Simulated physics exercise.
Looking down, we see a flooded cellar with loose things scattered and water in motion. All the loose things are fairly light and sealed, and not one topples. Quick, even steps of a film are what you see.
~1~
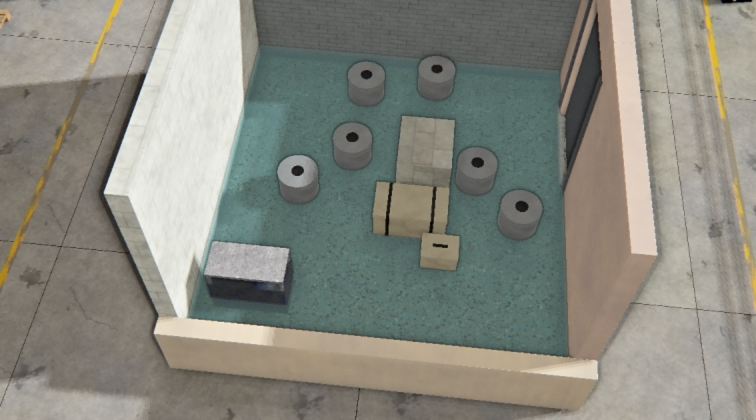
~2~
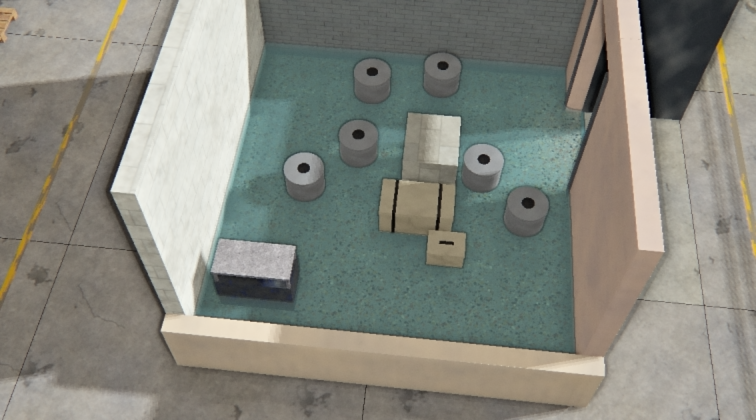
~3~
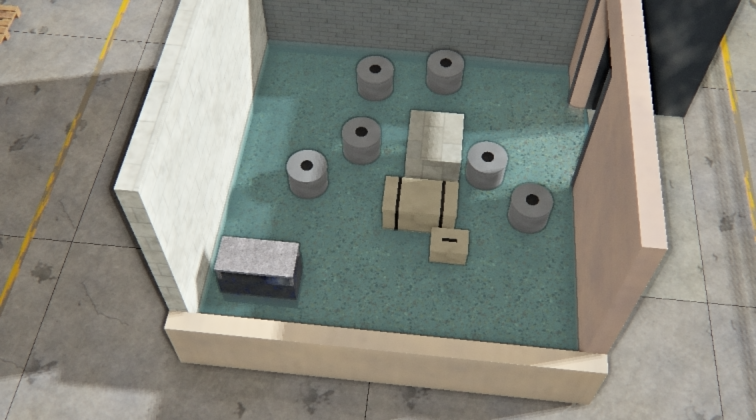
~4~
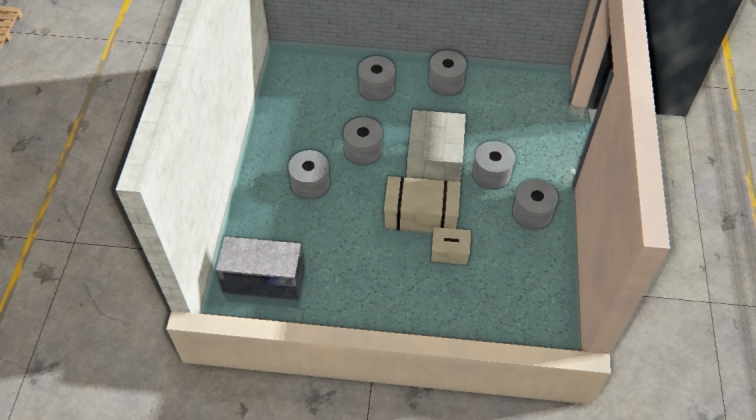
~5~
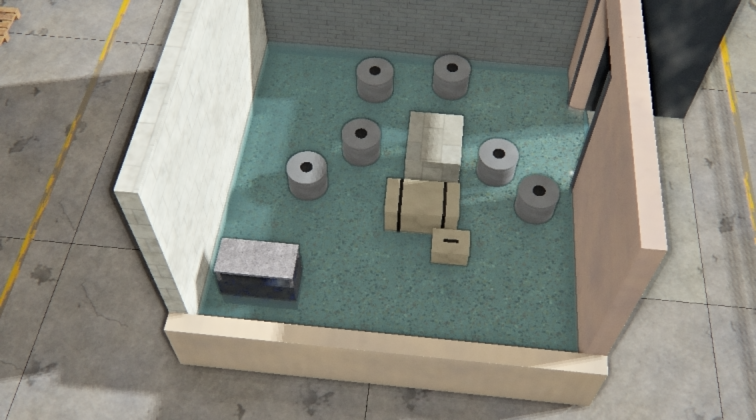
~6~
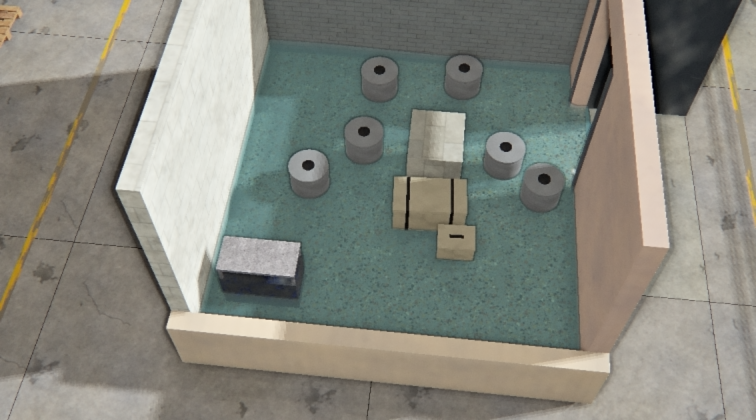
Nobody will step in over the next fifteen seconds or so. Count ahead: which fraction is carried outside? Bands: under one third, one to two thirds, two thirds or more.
It will most likely fall at two thirds or higher.
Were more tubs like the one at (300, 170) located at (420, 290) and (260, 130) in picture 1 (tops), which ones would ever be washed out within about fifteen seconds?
Held back; held back.
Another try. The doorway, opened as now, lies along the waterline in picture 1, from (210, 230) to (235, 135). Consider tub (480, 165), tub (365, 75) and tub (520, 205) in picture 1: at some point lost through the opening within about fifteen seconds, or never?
The three come to no escape, escape and no escape, in that order.
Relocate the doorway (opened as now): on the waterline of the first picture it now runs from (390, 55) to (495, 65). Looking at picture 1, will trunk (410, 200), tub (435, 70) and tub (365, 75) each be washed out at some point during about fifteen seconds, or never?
One by one as named: Doesn't escape, gets away and gets away.
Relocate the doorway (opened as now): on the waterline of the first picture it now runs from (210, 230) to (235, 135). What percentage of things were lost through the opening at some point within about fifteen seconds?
About 60 %.
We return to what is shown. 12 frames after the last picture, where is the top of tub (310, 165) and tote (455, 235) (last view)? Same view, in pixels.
First top about at (332, 156); second top about at (557, 190).
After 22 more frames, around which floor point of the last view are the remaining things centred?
Their centre sits close to (456, 155) on the floor of the last picture.
A moment on, 0 of 8 are out; 8 afloat.
Next, 3 of 8 are out; 5 afloat.
Later, 6 of 8 are out; 2 afloat.
In the end, 7 of 8 are out; 1 afloat.
